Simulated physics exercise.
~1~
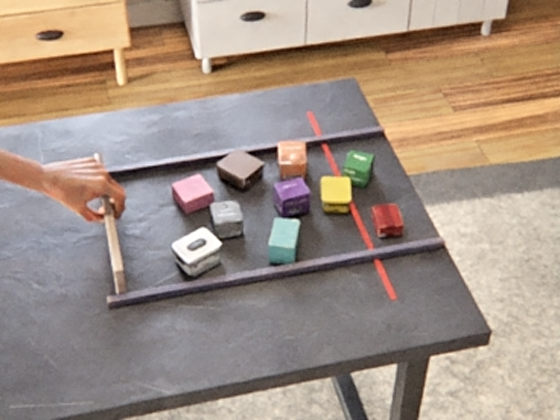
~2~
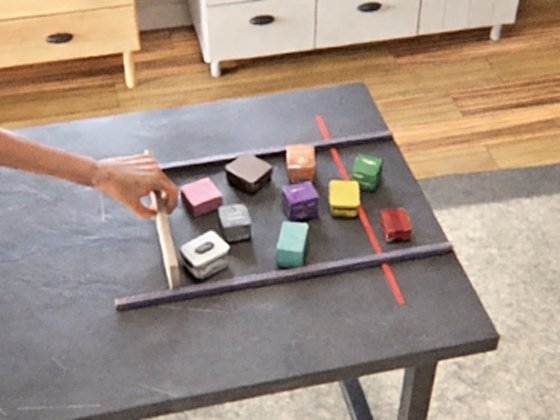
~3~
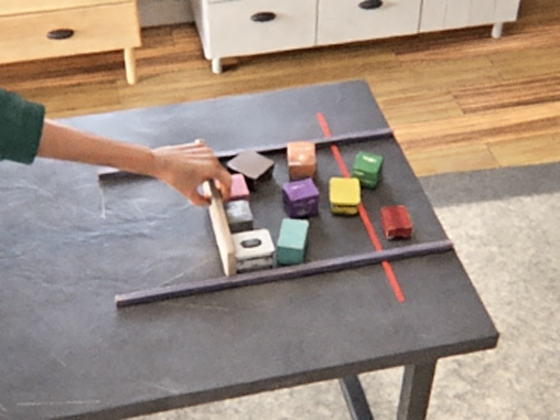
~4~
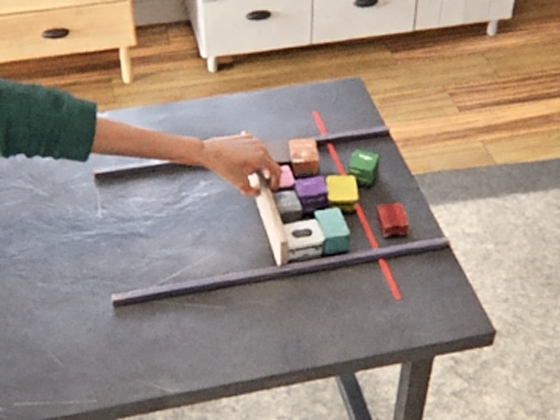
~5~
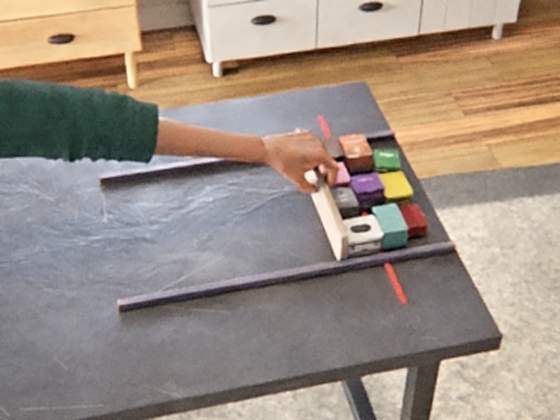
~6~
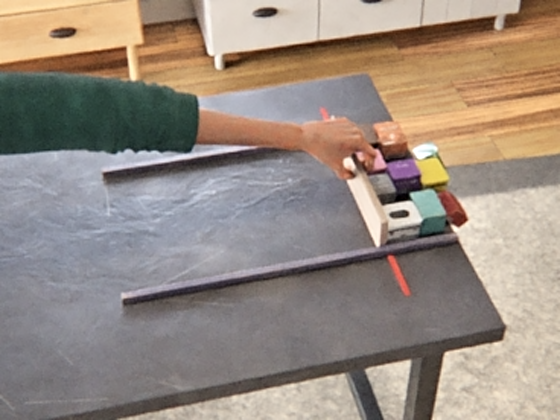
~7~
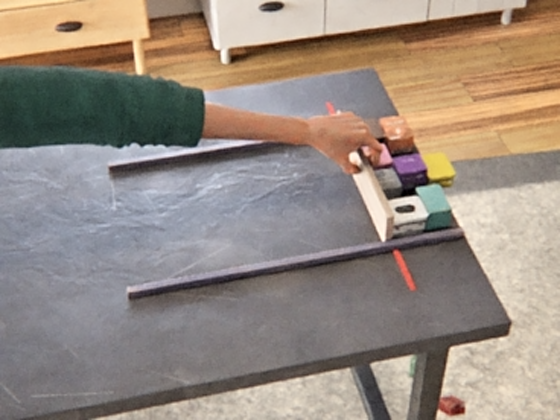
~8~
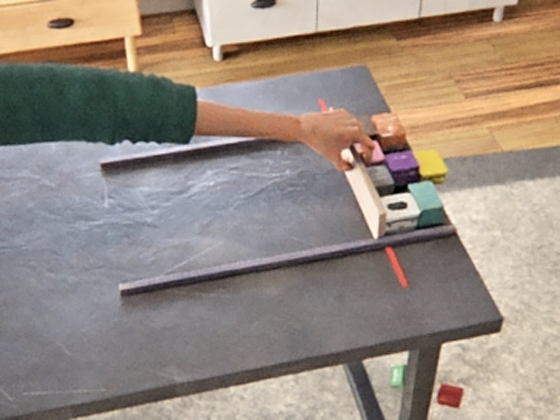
A hand pushes a board right, sliding small boxes until green and red ones fall off.
